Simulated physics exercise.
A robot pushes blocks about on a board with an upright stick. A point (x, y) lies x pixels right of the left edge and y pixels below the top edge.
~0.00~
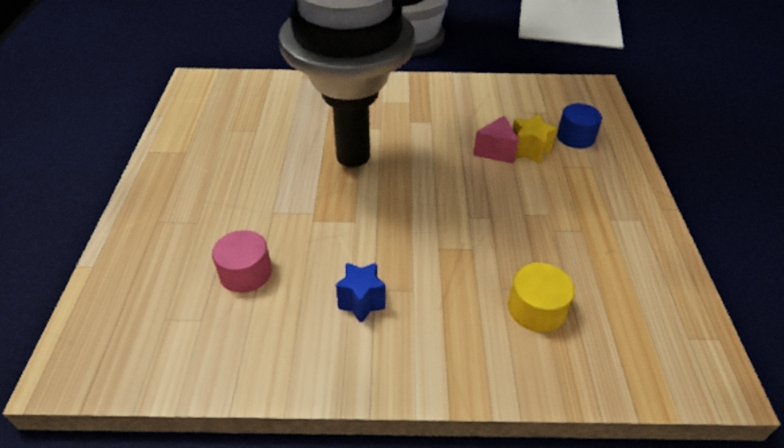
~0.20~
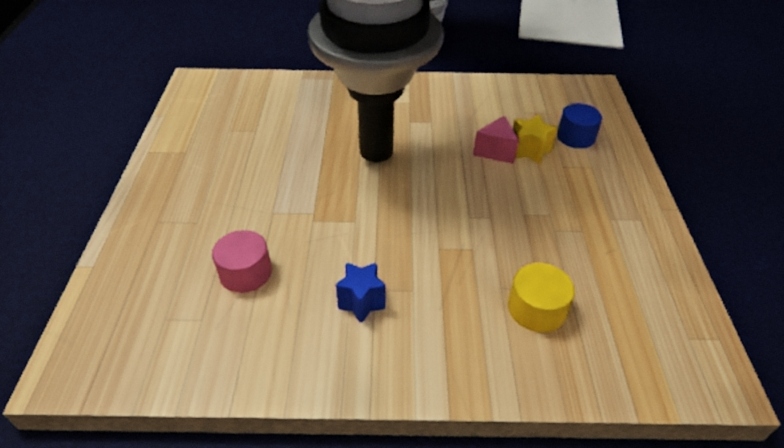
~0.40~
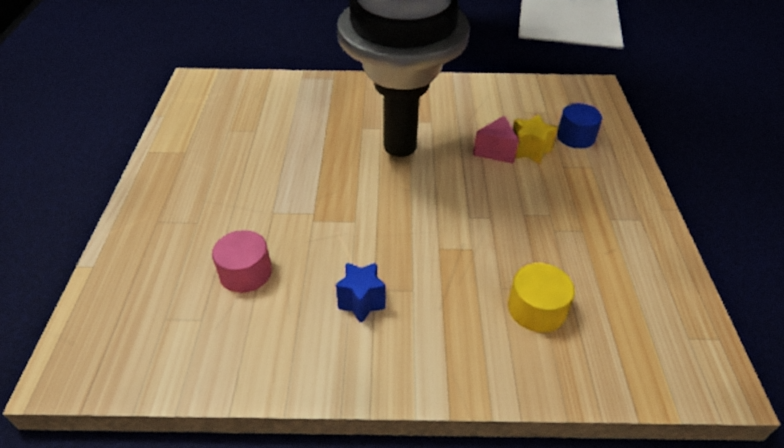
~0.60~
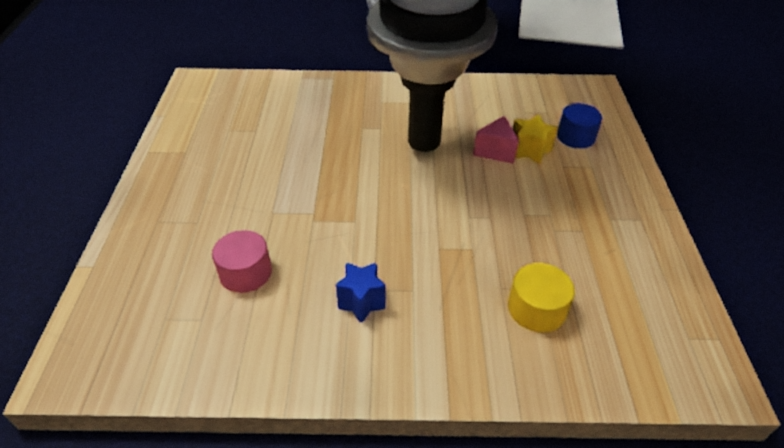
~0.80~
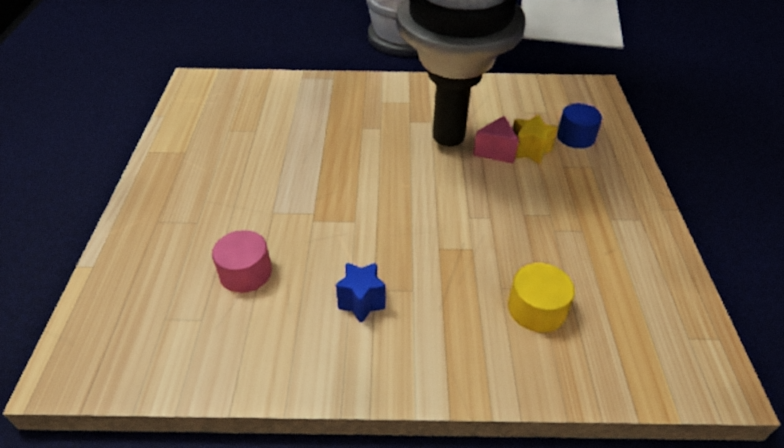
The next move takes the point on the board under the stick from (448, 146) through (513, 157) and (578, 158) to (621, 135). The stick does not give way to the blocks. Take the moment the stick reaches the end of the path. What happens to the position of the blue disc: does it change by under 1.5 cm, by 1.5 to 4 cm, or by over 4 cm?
Movement: Over 4 cm.
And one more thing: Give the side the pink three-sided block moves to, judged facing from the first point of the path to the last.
Its sideways move is to the right.
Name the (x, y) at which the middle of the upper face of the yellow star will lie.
The top centre is at (622, 93).
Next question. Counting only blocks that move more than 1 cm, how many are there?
I'm going with three or more.
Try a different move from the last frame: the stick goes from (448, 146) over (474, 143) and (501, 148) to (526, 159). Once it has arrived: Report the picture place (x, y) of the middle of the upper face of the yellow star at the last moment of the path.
Its top middle: (574, 132).
On the path given first. One third of the way, stick (515, 148); pink three-sided block (551, 140), turned 45° anticlockwise; yellow star (562, 123), turned 60° anticlockwise; blue disc (589, 111).
Two thirds of the way, stick (580, 149); pink three-sided block (611, 150); yellow star (597, 114), turned 100° anticlockwise; blue disc (605, 97).
At the end, stick (624, 127); pink three-sided block (613, 150), turned 10° clockwise; yellow star (622, 93), turned 150° anticlockwise; blue disc (601, 76).
